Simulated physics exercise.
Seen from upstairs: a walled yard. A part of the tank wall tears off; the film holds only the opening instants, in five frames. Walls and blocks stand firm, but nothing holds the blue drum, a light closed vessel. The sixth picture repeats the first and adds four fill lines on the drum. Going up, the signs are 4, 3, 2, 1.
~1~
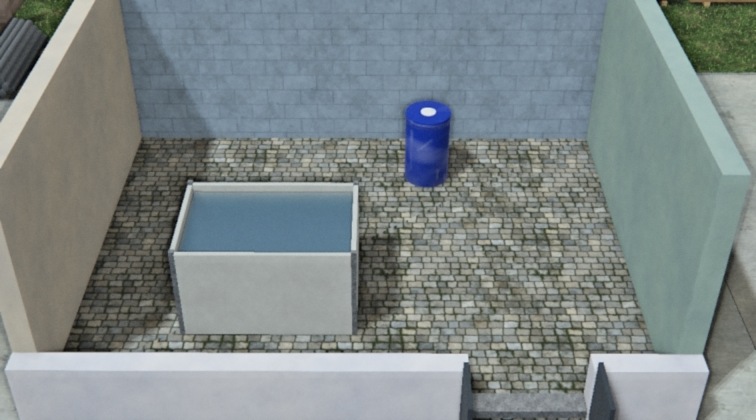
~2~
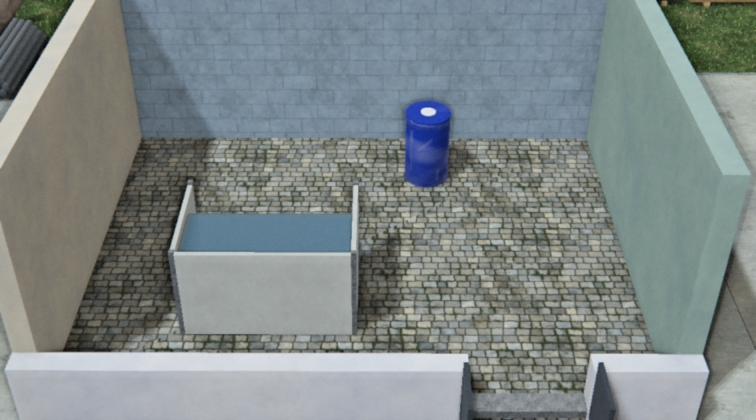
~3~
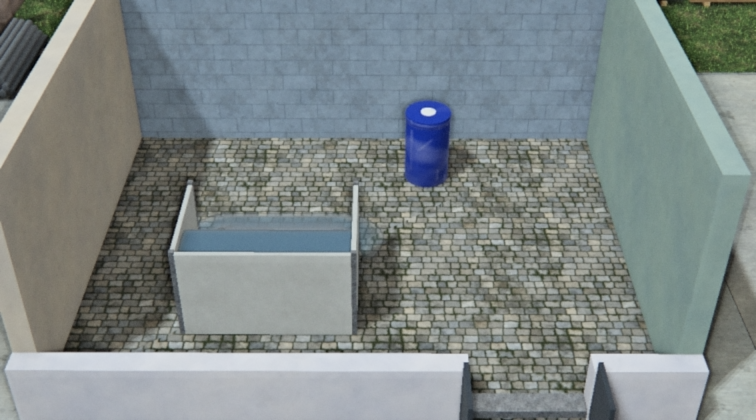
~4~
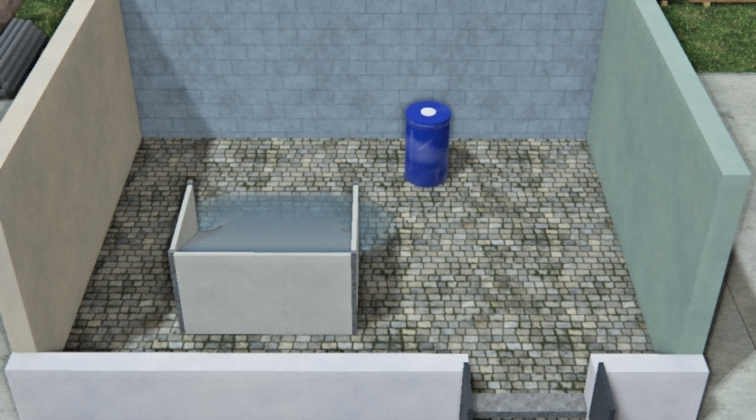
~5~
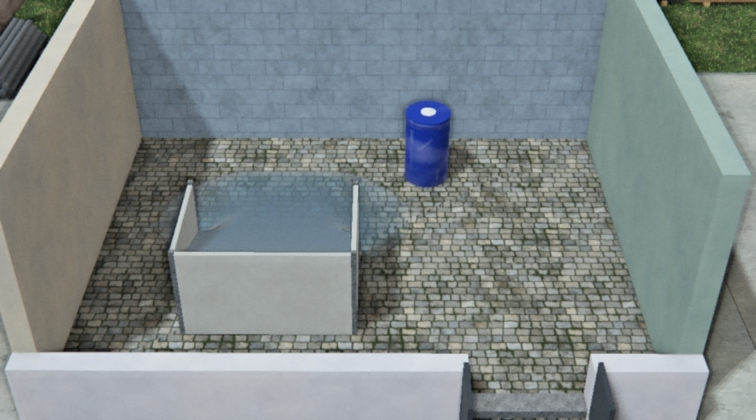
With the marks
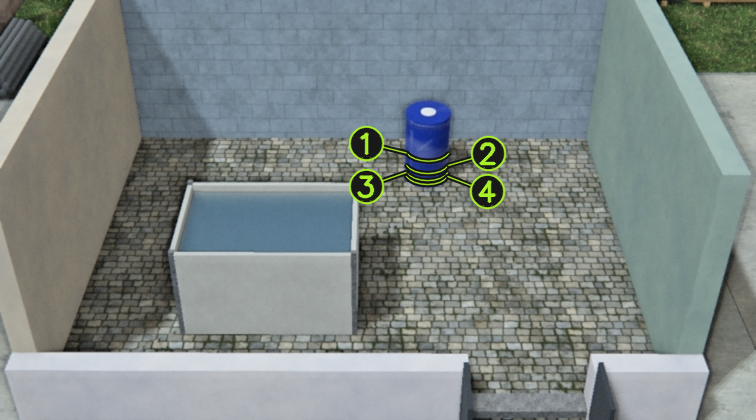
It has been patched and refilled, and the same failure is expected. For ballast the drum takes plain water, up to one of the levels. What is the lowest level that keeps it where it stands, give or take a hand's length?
The limit is 1.
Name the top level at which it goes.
That would be 2.
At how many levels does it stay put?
One of them.
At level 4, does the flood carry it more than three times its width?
Yes.
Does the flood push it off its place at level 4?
Yes, that goes wrong.
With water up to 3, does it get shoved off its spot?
Yes, it does.
On the marked copy, 1 at (428, 161); 2 at (427, 173); 3 at (427, 180); 4 at (427, 184); from the bottom up 4, 3, 2, 1.
Choosing 1, it does not move.
Choosing 2, it is pushed about its own width away.
Choosing 3, it is pushed about 5 times its own width away.
Choosing 4, it is pushed about 6 times its own width away.
